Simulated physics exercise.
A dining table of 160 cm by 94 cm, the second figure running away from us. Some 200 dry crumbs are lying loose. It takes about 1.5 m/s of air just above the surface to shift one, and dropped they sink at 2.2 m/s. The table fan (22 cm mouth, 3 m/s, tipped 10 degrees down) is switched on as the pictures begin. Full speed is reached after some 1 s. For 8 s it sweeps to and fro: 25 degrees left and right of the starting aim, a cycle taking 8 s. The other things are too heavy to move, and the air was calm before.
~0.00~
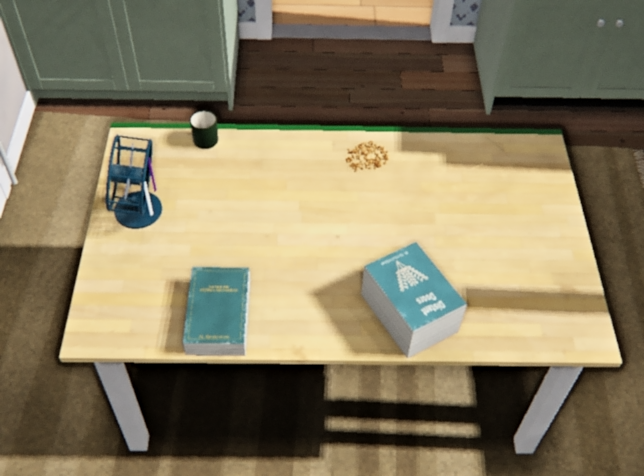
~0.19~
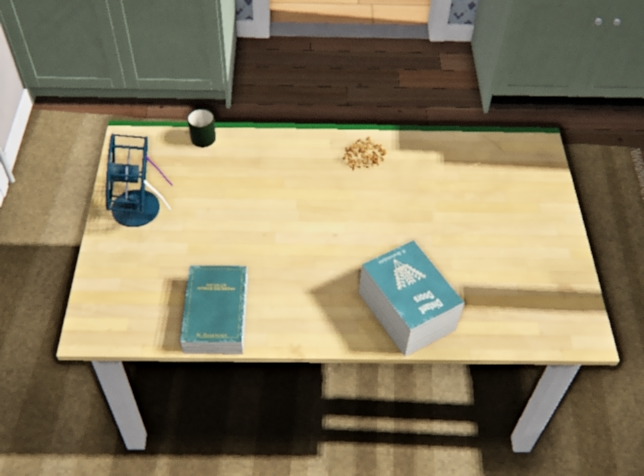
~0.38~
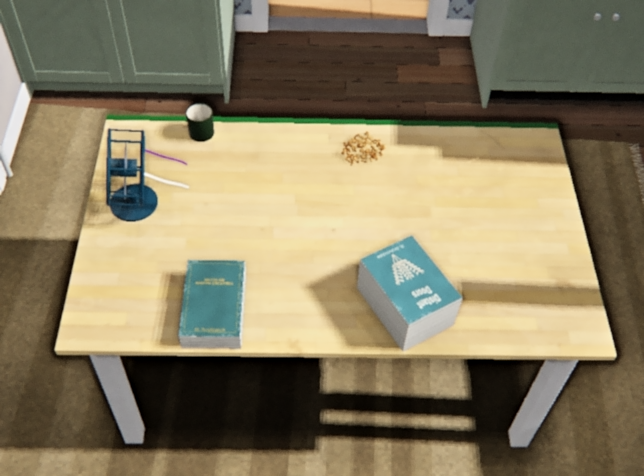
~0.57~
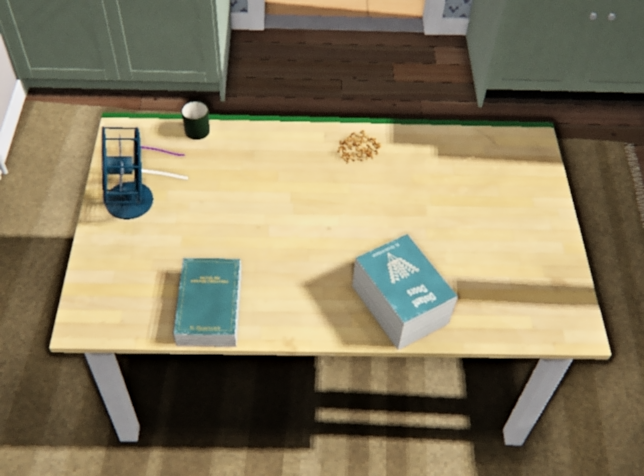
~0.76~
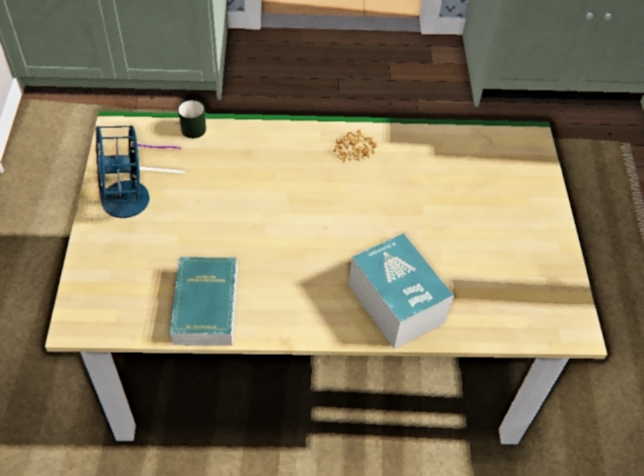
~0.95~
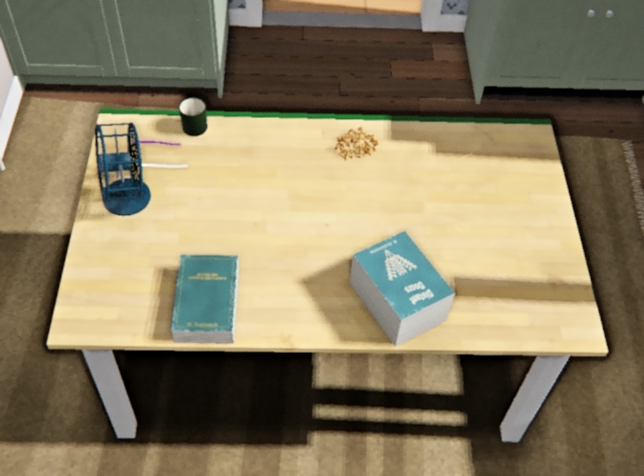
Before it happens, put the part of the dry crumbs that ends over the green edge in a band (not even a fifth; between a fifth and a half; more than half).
By then more than half are over the green edge.
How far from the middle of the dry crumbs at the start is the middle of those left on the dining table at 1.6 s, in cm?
Roughly 55 cm.
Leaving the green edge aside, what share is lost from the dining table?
Some 15 per cent.
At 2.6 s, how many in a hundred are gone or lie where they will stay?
About 100 %.
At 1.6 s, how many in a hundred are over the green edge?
Near 70 %.
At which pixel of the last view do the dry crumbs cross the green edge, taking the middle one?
Around (452, 117).
After 1.6 s the count stands so, 66 % are over the green edge; the middle of those left on the top is near (503, 125).
After 2.6 s the count stands so, 86 % are over the green edge.
After 4.4 s the count stands so, 86 % are over the green edge.
After 8.0 s, at the end, 86 % are over the green edge.
